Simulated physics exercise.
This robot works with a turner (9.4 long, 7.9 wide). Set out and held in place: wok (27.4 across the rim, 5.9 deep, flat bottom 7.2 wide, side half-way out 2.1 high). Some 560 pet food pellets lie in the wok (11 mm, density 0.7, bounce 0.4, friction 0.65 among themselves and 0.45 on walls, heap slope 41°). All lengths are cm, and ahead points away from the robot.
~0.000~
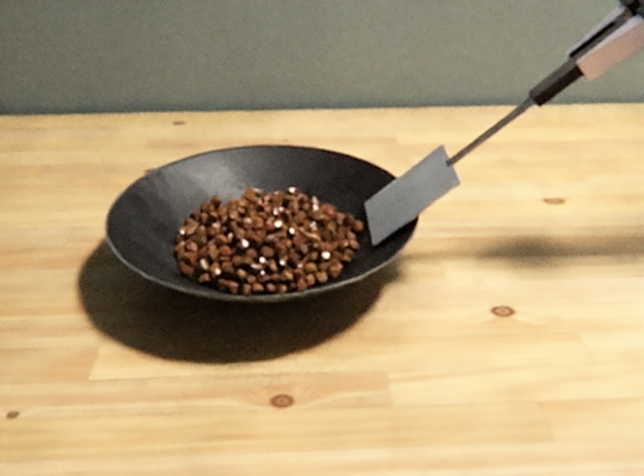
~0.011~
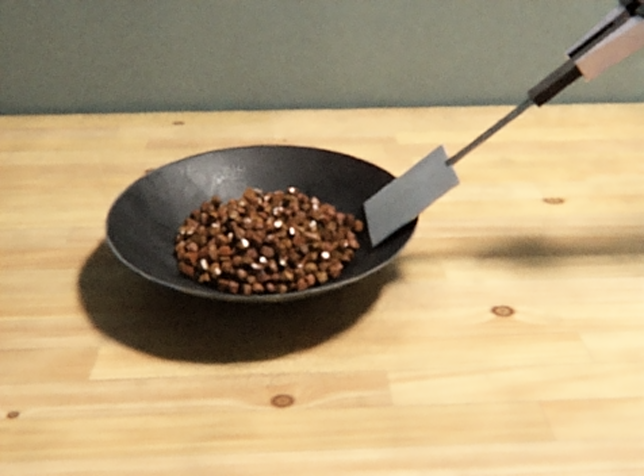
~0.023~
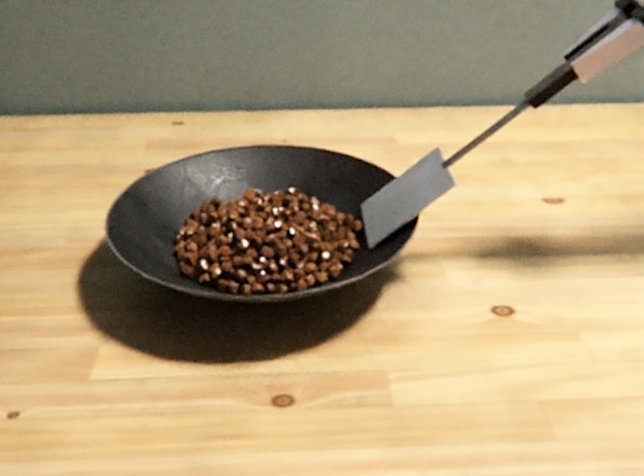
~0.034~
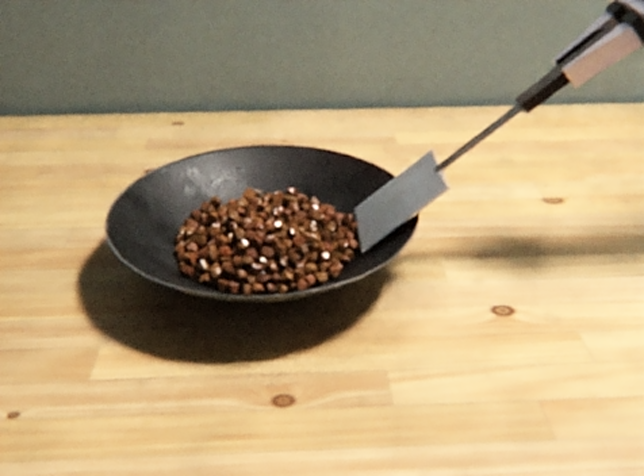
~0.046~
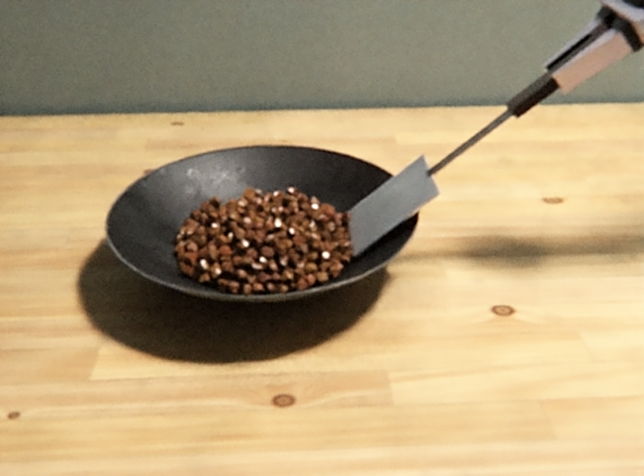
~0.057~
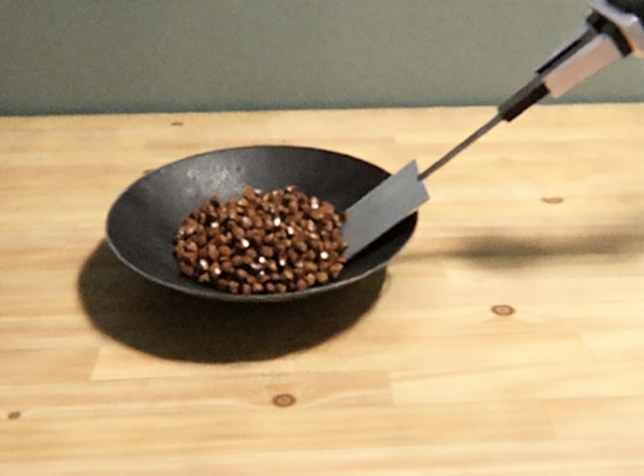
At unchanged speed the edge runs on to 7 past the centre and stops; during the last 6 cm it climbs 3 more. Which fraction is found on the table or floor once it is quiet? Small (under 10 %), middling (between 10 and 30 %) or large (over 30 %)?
Share on the table or floor: Middling (between 10 and 30 %).
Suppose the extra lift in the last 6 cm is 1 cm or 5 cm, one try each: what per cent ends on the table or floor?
Some 20 and 15 per cent.
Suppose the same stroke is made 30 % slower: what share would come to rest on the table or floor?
It would be near 10 per cent.
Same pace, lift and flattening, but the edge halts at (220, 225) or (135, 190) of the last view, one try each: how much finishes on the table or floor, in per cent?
About 5 and 50 per cent.
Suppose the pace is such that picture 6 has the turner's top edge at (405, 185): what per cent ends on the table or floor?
About 40 per cent.
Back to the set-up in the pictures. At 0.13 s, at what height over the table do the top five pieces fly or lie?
Some 6 cm.
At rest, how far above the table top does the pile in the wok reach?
Roughly 8.0 cm.
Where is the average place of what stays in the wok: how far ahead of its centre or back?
Some 5.5 cm ahead.
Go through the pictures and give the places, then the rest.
The first frame shows the turner top edge at (452, 162), sloping 41°; upper third of the load around (269, 228), from x 180 to 355, top at y 190; 559 in the wok.
The second frame shows the turner top edge at (451, 162), sloping 41°; upper third of the load around (269, 228), from x 180 to 355, top at y 190.
The third frame shows the turner top edge at (448, 164), sloping 41°; upper third of the load around (269, 228), from x 180 to 355, top at y 190.
The fourth frame shows the turner top edge at (440, 168), sloping 41°; upper third of the load around (268, 228), from x 180 to 355, top at y 190.
The fifth frame shows the turner top edge at (432, 173), sloping 41°; upper third of the load around (267, 228), from x 180 to 350, top at y 190.
The sixth frame shows the turner top edge at (423, 177), sloping 41°; upper third of the load around (266, 227), from x 180 to 350, top at y 190; 559 in the wok.
After 0.13 s, sloping 41°, highest piece 6 above the table; 559 in the wok.
After 0.21 s, sloping 41°, highest piece 8 above the table; 555 in the wok, 4 on the blade or in flight.
After 0.45 s, sloping 41°, highest piece 8 above the table; 474 in the wok, 72 on the table or floor, 13 on the blade or in flight.
After 1.50 s, sloping 41°, highest piece 8 above the table; 467 in the wok, 92 on the table or floor.
In the end, 467 in the wok, 92 on the table or floor. That is 16 % on the table or floor.
